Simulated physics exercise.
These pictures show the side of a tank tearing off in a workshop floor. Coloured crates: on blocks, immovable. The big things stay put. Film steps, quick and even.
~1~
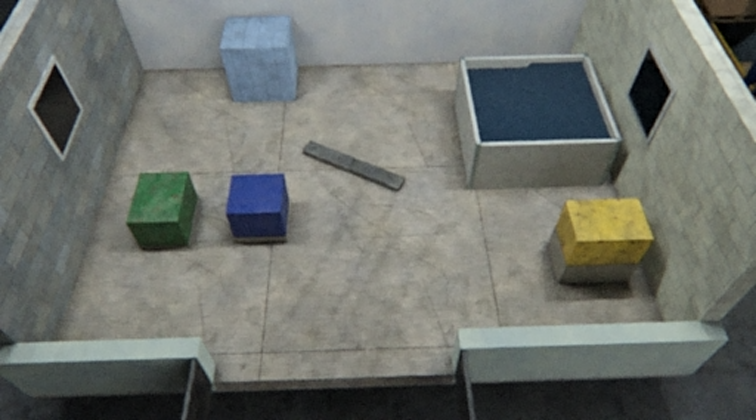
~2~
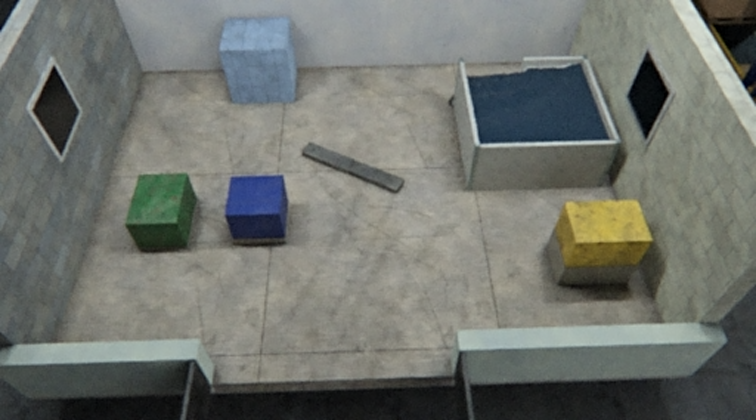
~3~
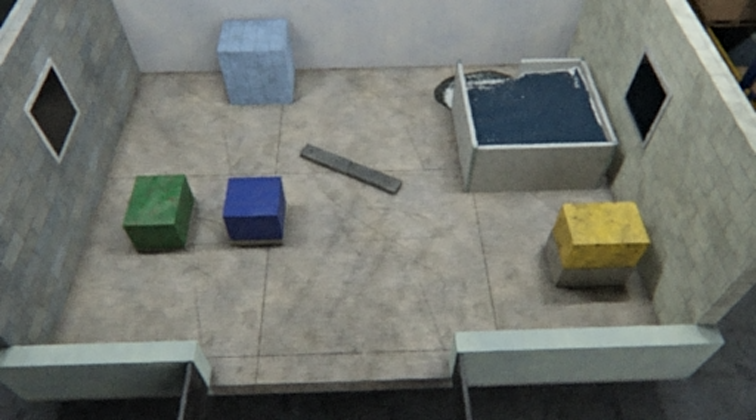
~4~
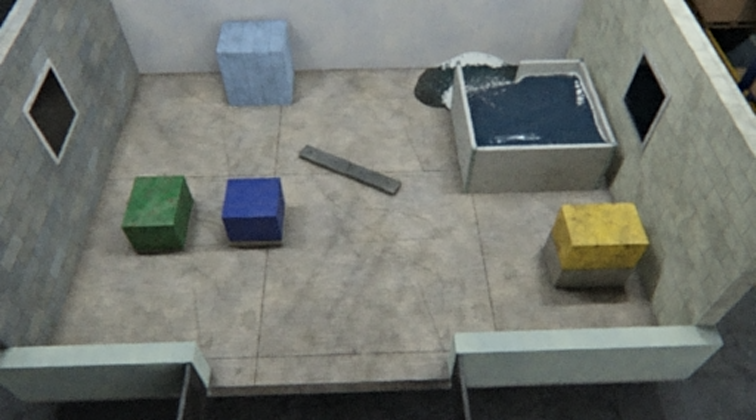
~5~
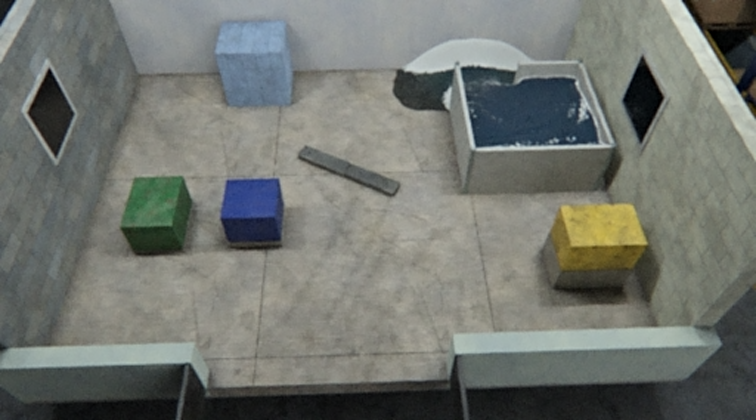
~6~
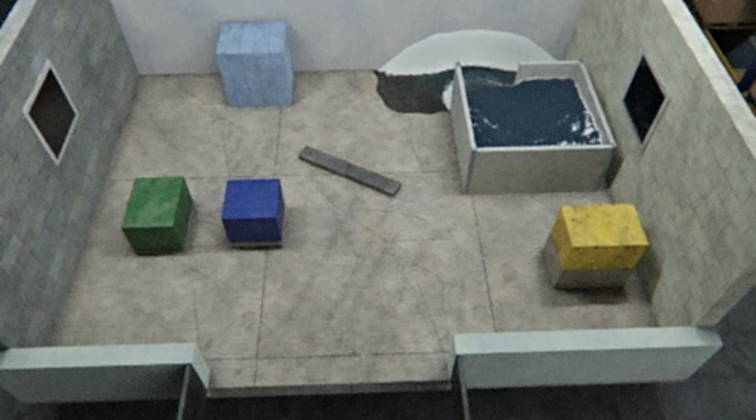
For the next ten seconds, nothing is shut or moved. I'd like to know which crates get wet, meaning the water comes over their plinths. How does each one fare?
The green crate does get wet. The yellow crate does not get wet. The blue crate does get wet.
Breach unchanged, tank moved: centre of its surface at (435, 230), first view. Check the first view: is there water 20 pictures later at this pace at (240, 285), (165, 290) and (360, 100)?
First unwetted; next unwetted; last drenched.
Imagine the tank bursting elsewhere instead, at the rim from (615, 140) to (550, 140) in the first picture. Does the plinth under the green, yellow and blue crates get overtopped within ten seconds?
Then: Green crate is topped, yellow crate takes water, blue crate is topped.
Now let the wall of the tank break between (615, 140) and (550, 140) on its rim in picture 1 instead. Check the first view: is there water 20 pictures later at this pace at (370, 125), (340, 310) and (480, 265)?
Soaked / soaked / soaked.
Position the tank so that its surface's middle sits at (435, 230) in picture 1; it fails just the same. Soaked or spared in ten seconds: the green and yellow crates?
Note - green crate is overtopped; yellow crate is left dry.
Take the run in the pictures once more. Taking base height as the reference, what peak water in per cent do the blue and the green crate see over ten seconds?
About 160 % and 470 %.
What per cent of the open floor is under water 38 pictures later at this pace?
It comes out near 90 percent.
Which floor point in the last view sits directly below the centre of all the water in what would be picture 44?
I'd put my finger on (392, 158).
A moment on, water covers 15 % of the floor; the green crate not reached, the yellow crate not reached, the blue crate not reached.
Next, water covers 30 % of the floor; the green crate not reached, the yellow crate water round its plinth, the blue crate not reached.
Then, water covers 50 % of the floor; the green crate water round its plinth, the yellow crate water round its plinth, the blue crate water round its plinth.
Later, water covers 90 % of the floor; the green crate water round its plinth, the yellow crate water round its plinth, the blue crate water round its plinth.
In the end, water covers 100 % of the floor; the green crate was topped, the yellow crate stayed above the water, the blue crate was topped.
